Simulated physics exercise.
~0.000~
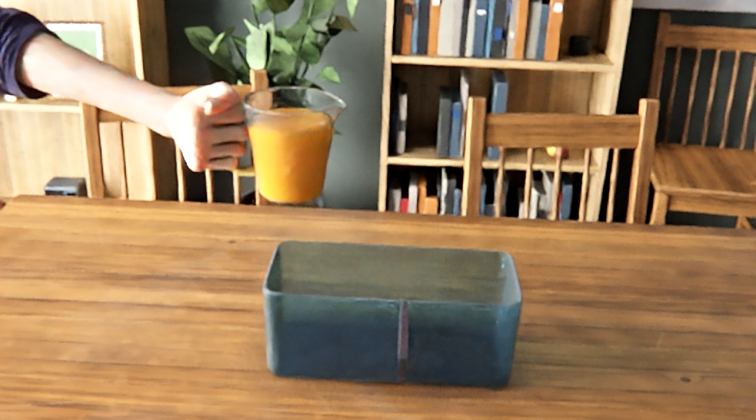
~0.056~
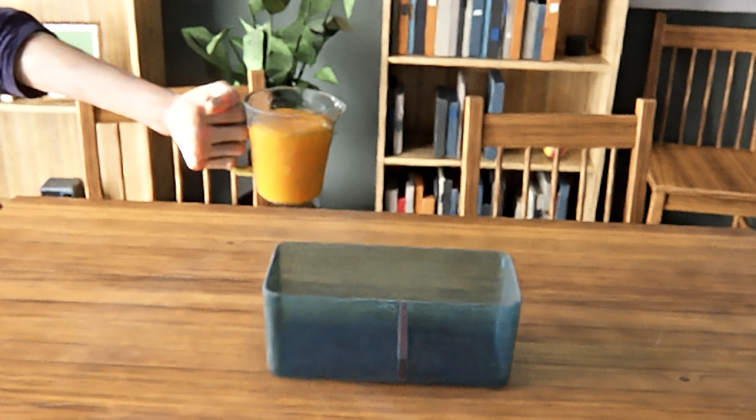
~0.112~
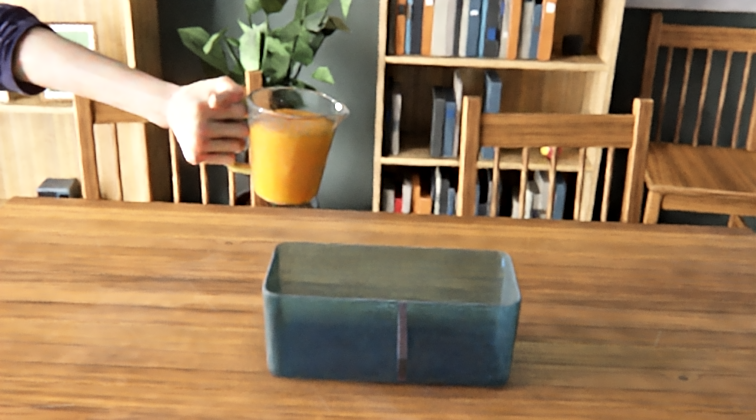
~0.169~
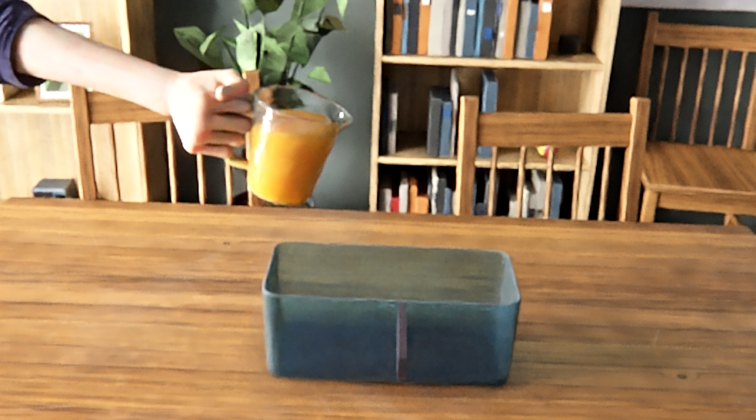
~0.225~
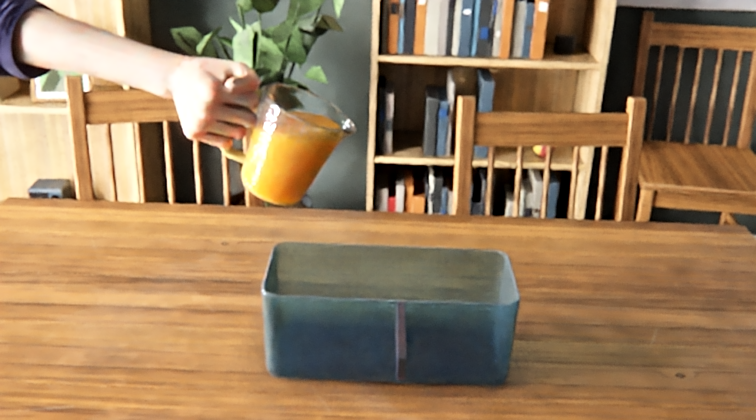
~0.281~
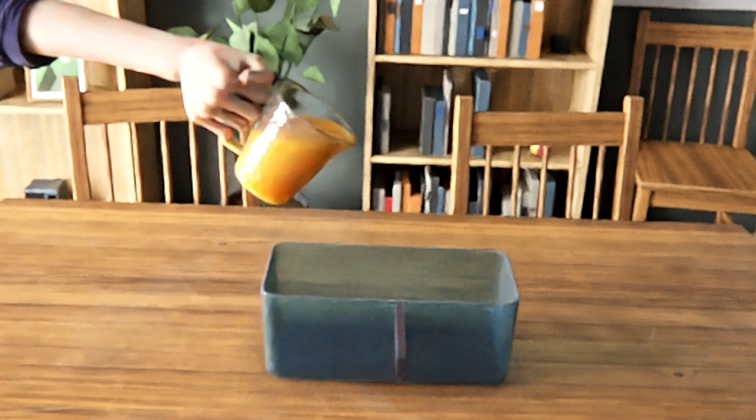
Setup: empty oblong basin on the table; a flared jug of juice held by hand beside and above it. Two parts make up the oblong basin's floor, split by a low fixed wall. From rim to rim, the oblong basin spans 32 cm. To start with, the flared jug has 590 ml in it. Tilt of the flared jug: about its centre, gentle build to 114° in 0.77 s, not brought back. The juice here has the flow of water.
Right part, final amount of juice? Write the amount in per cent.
26 per cent.
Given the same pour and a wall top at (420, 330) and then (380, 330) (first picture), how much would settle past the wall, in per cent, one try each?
10 then 75 %.
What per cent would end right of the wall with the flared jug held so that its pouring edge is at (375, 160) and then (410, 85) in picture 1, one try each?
The first try gives 50 percent and the second 80 percent.
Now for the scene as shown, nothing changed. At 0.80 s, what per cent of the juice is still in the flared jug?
About 5 per cent.
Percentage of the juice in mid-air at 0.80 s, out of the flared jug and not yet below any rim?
12 in a hundred, give or take.
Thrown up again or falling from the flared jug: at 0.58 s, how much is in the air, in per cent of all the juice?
Some 32 % is the figure.
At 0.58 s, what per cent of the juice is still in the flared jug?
Fraction remaining: Approx. 50 per cent.
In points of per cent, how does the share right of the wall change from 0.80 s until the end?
Looks like it went upward, around 3 per cent.
After 0.58 s the tilt is 97° and 50 per cent is still to pour, 8 is left of the wall and 9 right of it.
After 0.80 s the tilt is 114° and 5 per cent is still to pour, 60 is left of the wall and 24 right of it.
After 1.02 s the tilt is 114° and 0 per cent is still to pour, 71 is left of the wall and 25 right of it.
After 1.27 s the tilt is 114° and 0 per cent is still to pour, 70 is left of the wall and 26 right of it.
In the end 70 per cent lies left of the wall, 26 right of it and 3 outside.
